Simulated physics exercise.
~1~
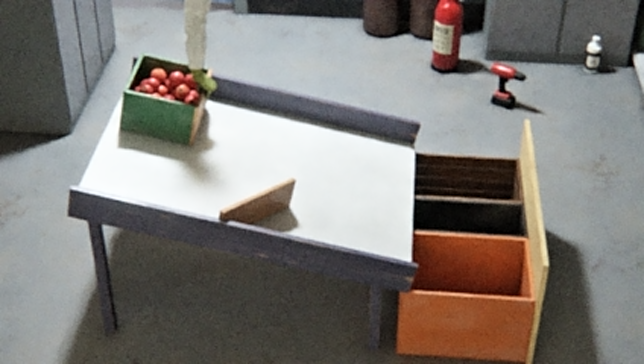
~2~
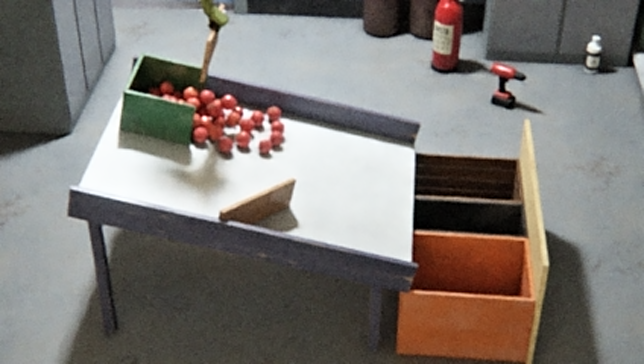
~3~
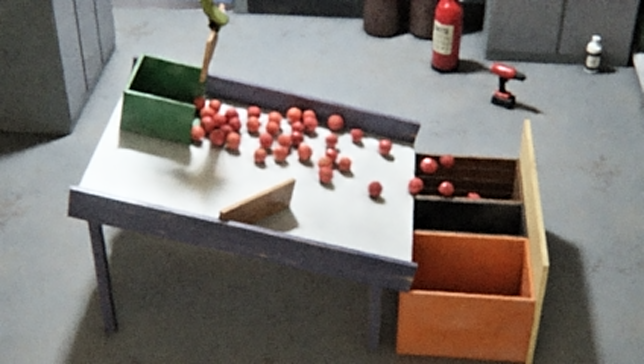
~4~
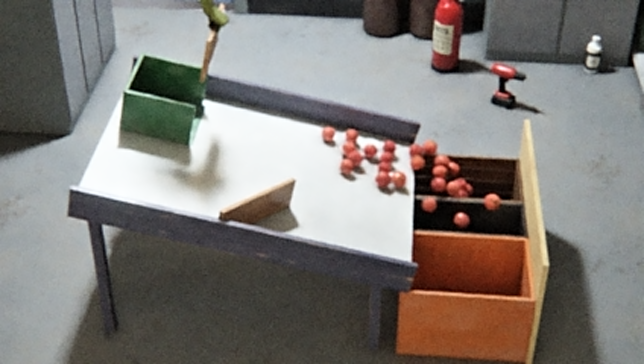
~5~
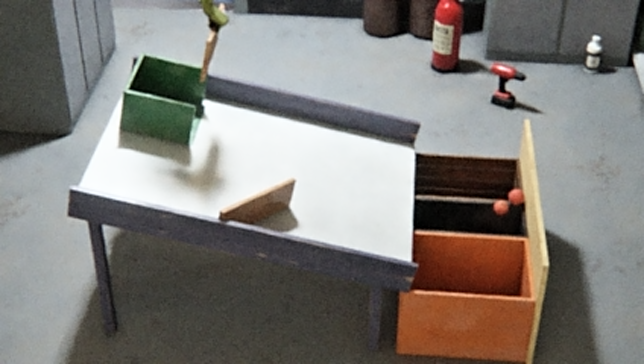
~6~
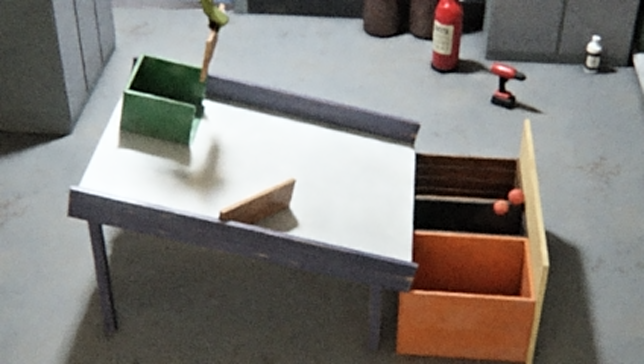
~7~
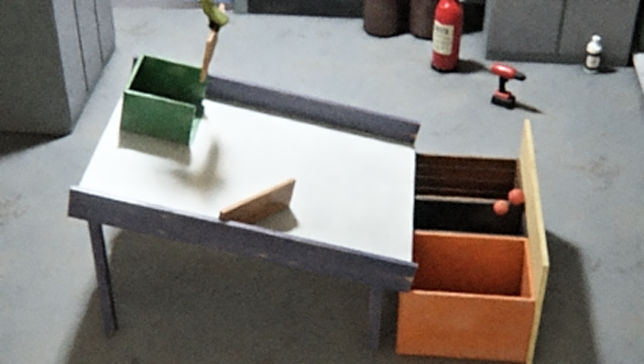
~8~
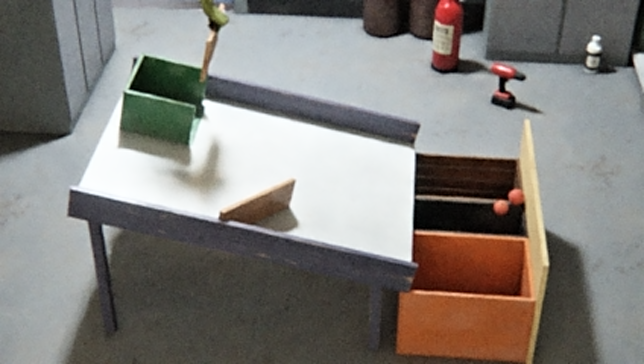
In a grey workshop, the gate of a green pen lifted and a heap of small red balls rolled down a white sloping table, dropping off the right end into the back and middle bins, while the orange one stayed empty and two balls rested at the middle bin's edge.
